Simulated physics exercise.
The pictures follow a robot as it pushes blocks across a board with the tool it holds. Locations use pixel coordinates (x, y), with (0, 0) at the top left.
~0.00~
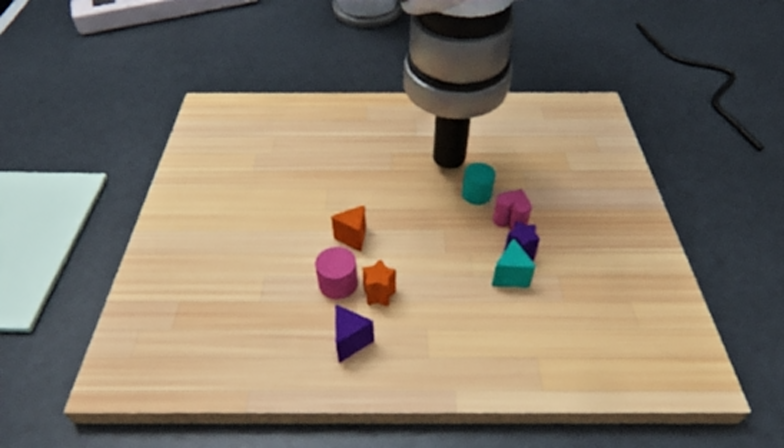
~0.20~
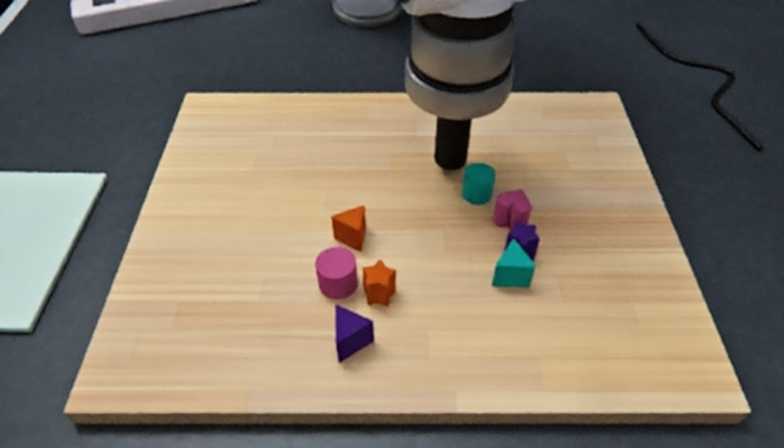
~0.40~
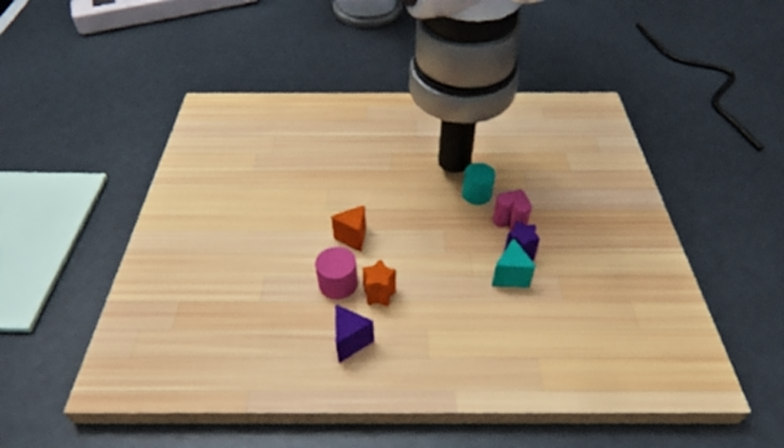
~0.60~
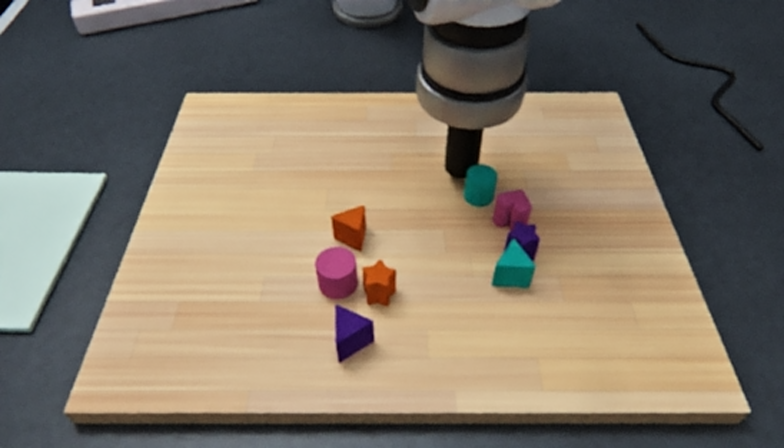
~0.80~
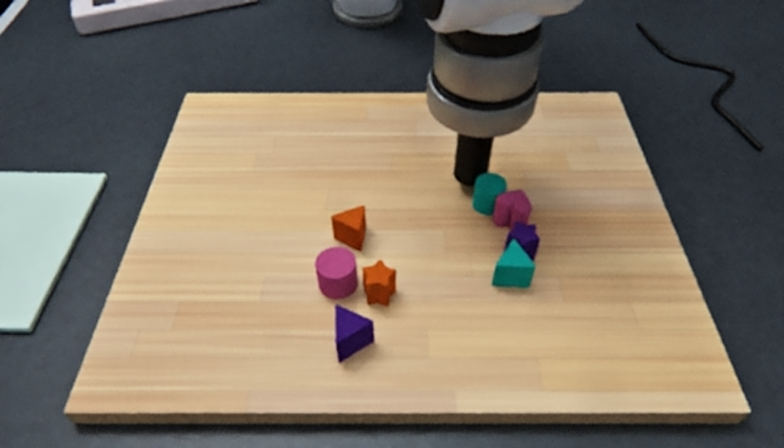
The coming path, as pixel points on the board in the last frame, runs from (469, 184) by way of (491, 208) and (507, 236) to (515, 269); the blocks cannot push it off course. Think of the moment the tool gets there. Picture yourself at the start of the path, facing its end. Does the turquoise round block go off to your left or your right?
Its sideways move is to the left.
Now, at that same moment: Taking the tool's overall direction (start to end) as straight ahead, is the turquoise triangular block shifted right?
In short: Yes.
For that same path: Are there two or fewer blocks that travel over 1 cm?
Answer: No.
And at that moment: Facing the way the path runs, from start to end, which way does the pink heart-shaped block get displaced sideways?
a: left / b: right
a (left)
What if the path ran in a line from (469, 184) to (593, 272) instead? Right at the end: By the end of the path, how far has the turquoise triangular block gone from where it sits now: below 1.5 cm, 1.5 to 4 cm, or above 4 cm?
It moves less than 1.5 cm.
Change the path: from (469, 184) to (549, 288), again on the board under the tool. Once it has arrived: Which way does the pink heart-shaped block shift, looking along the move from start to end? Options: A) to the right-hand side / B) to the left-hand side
(B)
The first path, step by step. One third of the way, tool (494, 199); turquoise round block (517, 209); pink heart-shaped block (546, 221), turned 30° anticlockwise; purple star-shaped block (530, 238), turned 15° clockwise.
Two thirds of the way, tool (510, 229); turquoise round block (542, 236); pink heart-shaped block (572, 234), turned 75° anticlockwise; purple star-shaped block (549, 260), turned 55° clockwise.
At the end, tool (518, 260); turquoise round block (559, 257); turquoise triangular block (515, 281), turned 15° clockwise; pink heart-shaped block (576, 236), turned 95° anticlockwise; purple star-shaped block (566, 282), turned 55° clockwise.
